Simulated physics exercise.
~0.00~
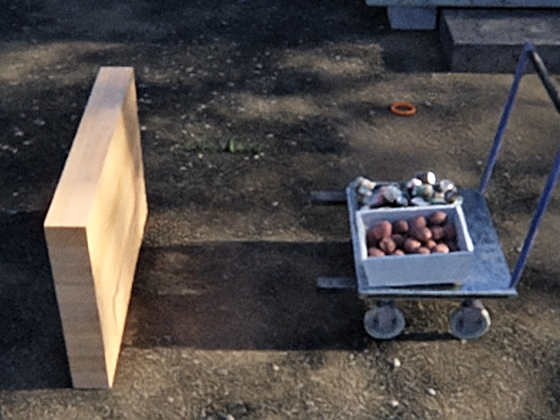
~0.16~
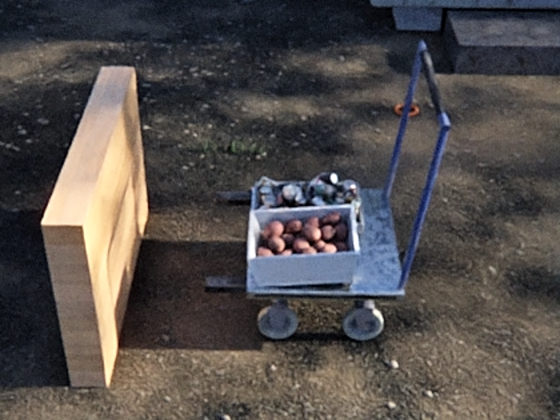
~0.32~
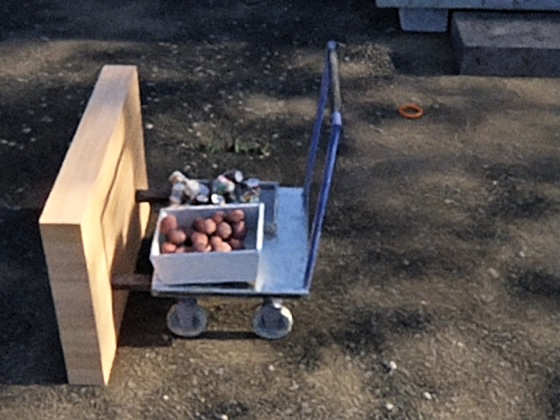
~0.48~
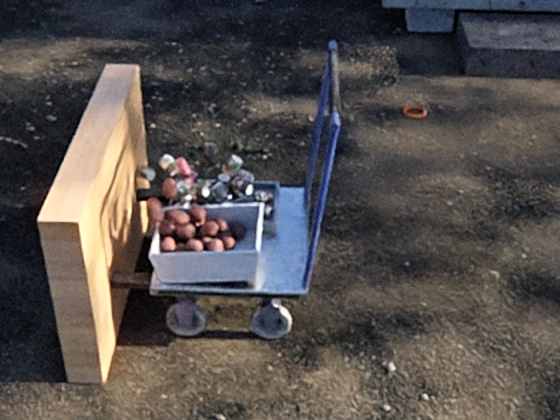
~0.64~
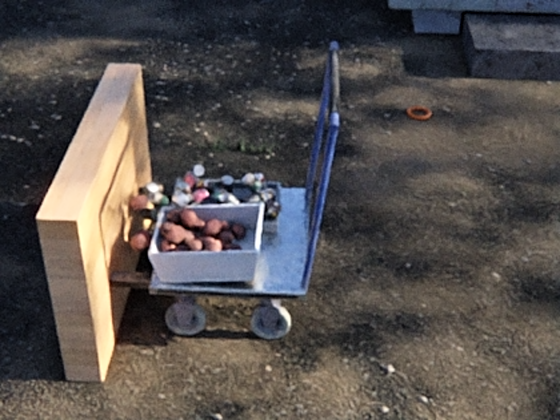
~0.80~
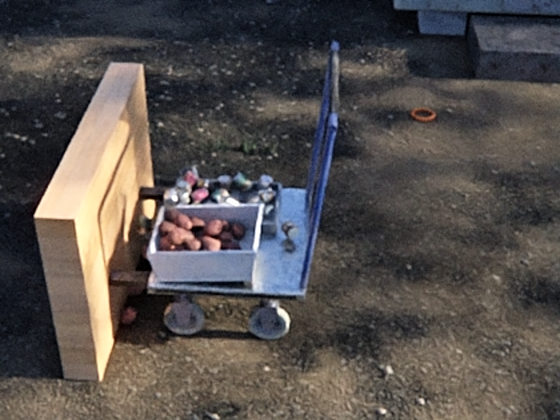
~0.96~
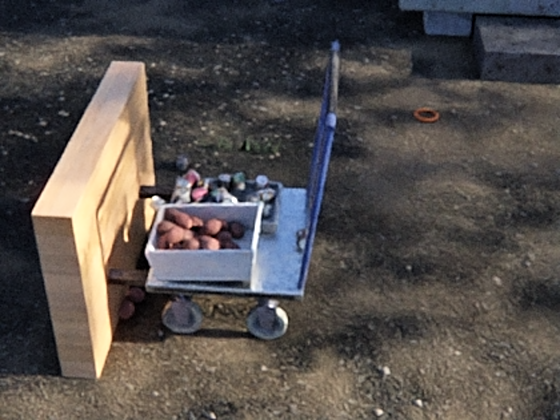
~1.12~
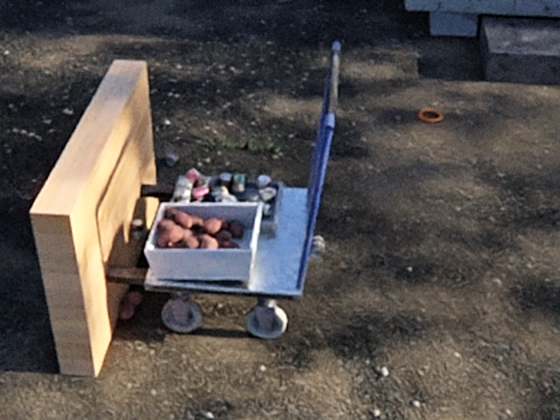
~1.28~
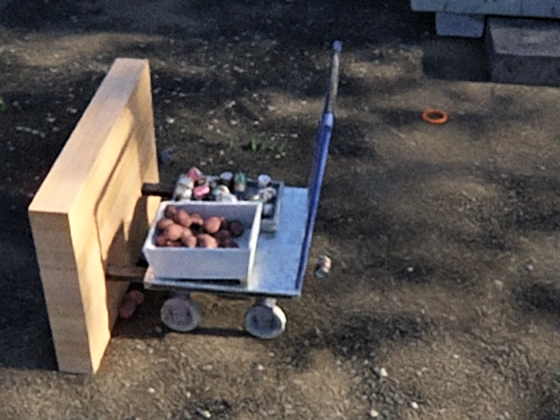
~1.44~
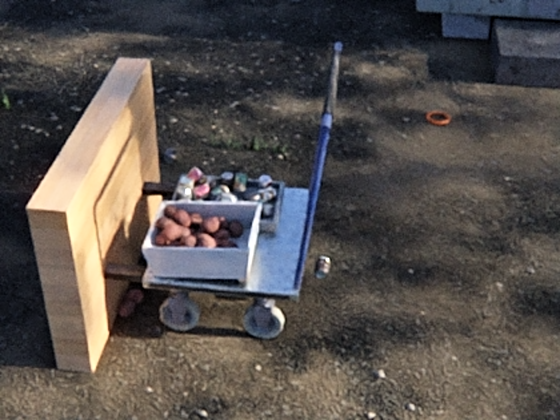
On sunlit dirt ground, a trolley carrying red potatoes and mini cans rolls left into a block wall and stops, spilling some.
